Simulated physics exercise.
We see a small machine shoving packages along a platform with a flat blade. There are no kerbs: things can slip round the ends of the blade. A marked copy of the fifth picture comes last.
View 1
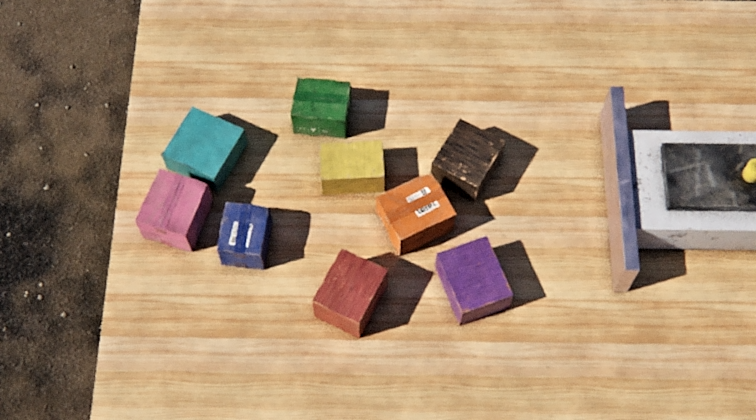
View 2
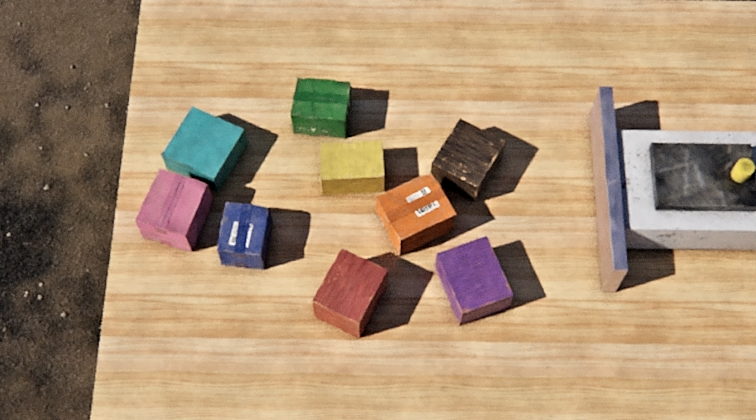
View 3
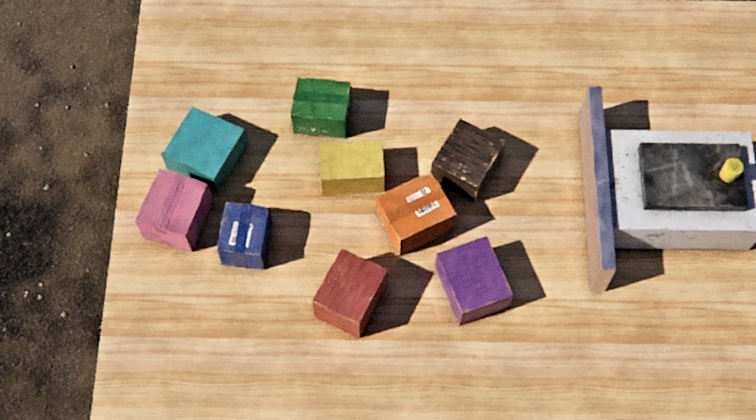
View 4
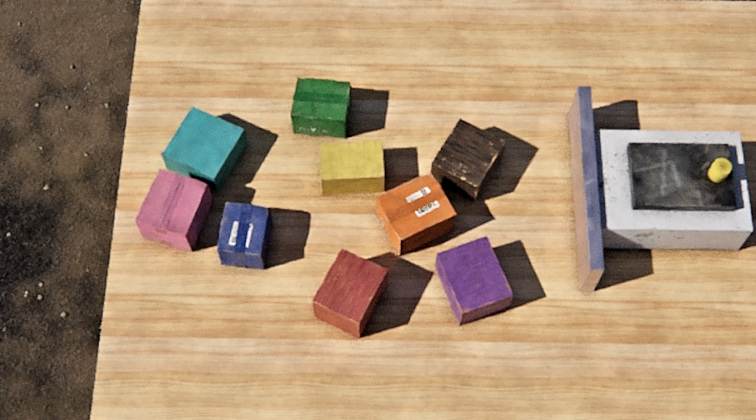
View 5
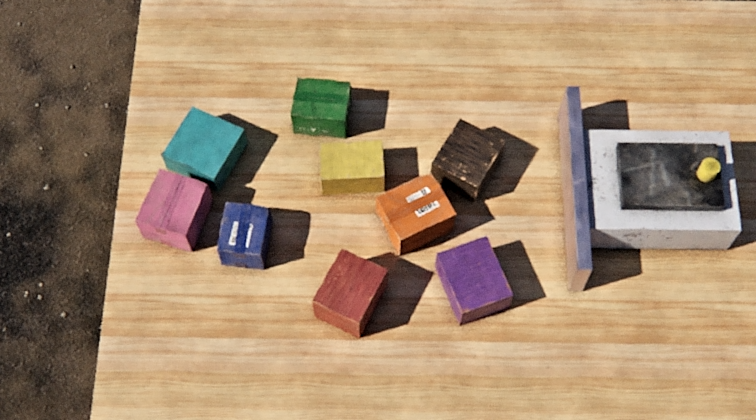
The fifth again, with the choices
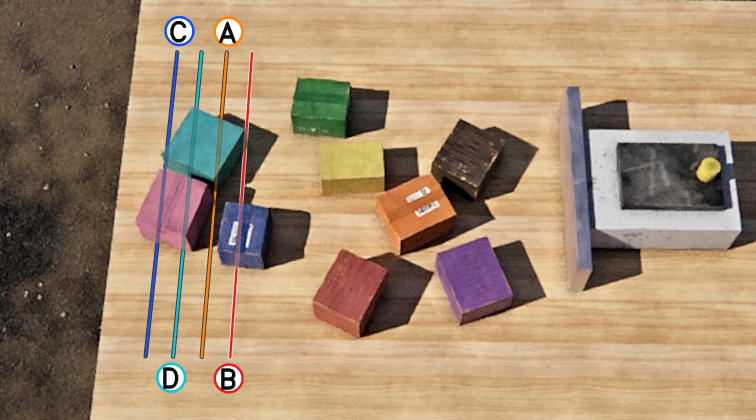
Small white machine with a flat upright blade edging slowly left across a wooden platform towards scattered colourful boxes, which stay still.
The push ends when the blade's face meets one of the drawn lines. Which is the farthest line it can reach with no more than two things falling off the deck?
At A, and not beyond.
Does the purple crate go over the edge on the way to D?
No.
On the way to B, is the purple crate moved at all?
Yes.
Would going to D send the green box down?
No.
On the marked copy, A at (215, 195); B at (242, 196); C at (162, 195); D at (188, 195).
Taking A. A third of the way, robot (529, 174); purple crate (409, 278); black crate (411, 153).
Two thirds of the way, robot (396, 172); turquoise crate (167, 146); yellow crate (227, 161).
When it is over, robot (296, 171); pink box over the edge; turquoise crate over the edge; two fallen.
As for the rest, B is within the limit but short; C drops five; D drops four.
